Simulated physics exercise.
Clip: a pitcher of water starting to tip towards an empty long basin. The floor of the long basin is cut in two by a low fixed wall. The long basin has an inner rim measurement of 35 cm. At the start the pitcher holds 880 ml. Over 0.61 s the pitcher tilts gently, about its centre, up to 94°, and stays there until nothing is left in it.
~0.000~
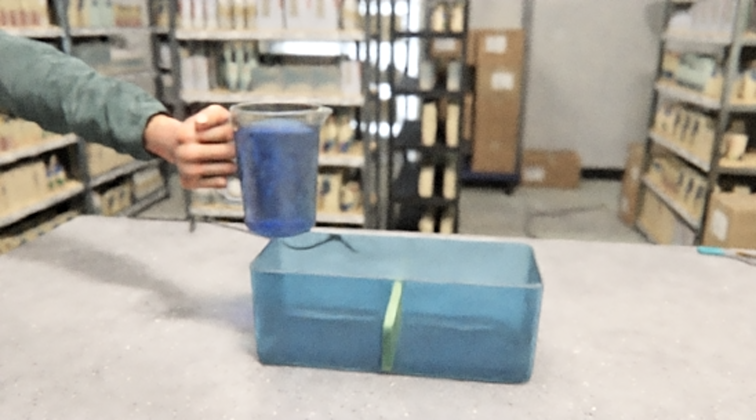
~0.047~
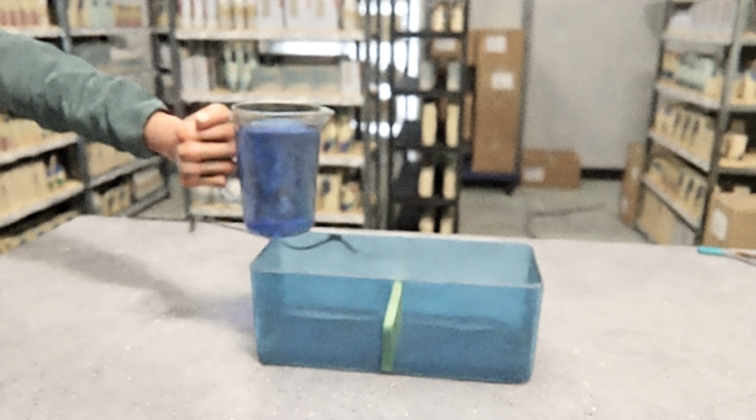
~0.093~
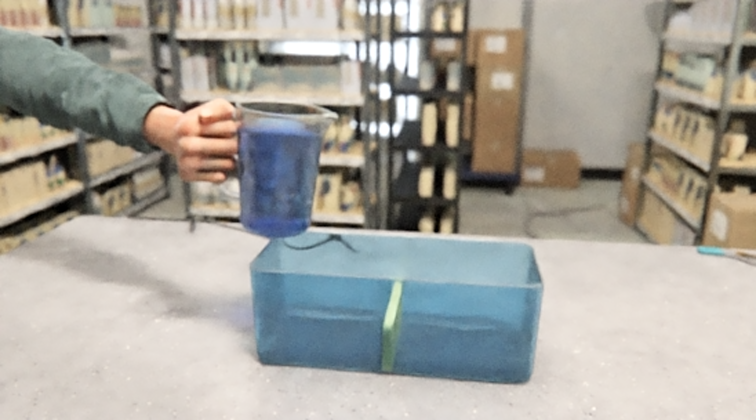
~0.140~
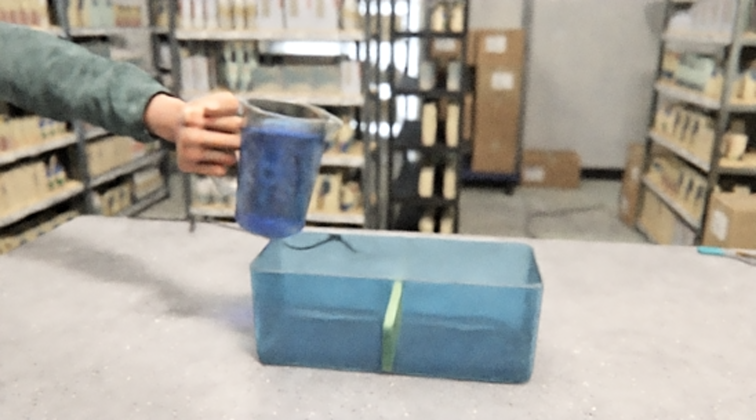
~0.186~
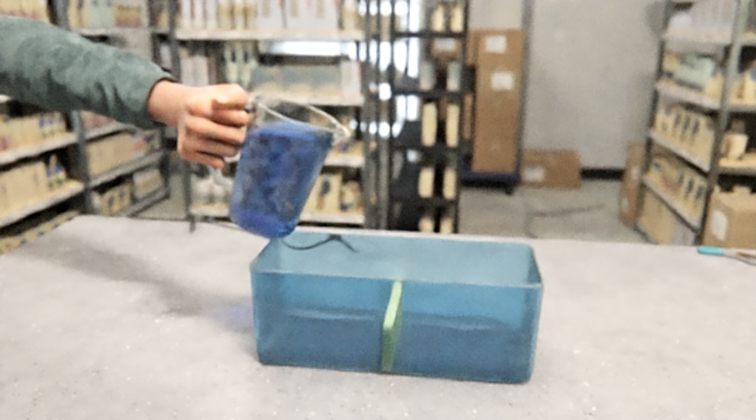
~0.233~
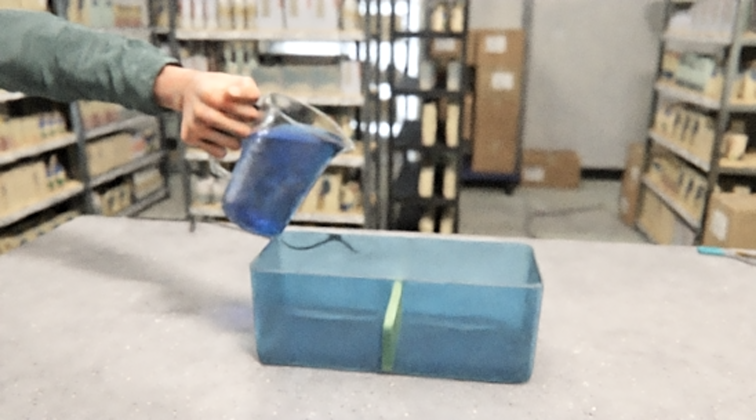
The clip opens with a hand holding a clear pitcher of blue water upright above the left side of a long, translucent blue basin with a green divider. The hand slowly tilts the pitcher rightward, slightly at first and then more steeply, and the water shifts towards its right rim.
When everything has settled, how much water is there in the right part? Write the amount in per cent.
67 out of 100.
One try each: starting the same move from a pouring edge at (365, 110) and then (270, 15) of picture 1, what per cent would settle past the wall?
About 95 %, then about 5 %.
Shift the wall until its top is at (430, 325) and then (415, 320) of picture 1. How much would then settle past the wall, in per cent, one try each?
It comes to 10 per cent, and then 20 per cent.
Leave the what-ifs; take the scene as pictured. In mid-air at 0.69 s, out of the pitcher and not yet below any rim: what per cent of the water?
Near 14 percent.
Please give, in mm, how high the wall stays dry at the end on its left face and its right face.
Left side: Around 44 mm. Right side: Around 32 mm.
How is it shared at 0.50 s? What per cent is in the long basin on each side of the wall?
Left side near 2, right side near 10.
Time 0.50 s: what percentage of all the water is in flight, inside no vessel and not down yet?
Near 16 per cent at that moment.
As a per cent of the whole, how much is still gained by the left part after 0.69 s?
Close to 16% of the whole.
Then, 0.50 s in, the tilt is 86° and 71 per cent is still to pour, 2 is left of the wall and 11 right of it.
Then, 0.69 s in, the tilt is 94° and 36 per cent is still to pour, 17 is left of the wall and 34 right of it.
Then, 0.89 s in, the tilt is 94° and 13 per cent is still to pour, 20 is left of the wall and 62 right of it.
Then, 1.11 s in, the tilt is 94° and 5 per cent is still to pour, 27 is left of the wall and 67 right of it.
Finally, 32 per cent lies left of the wall, 67 right of it and 1 outside.
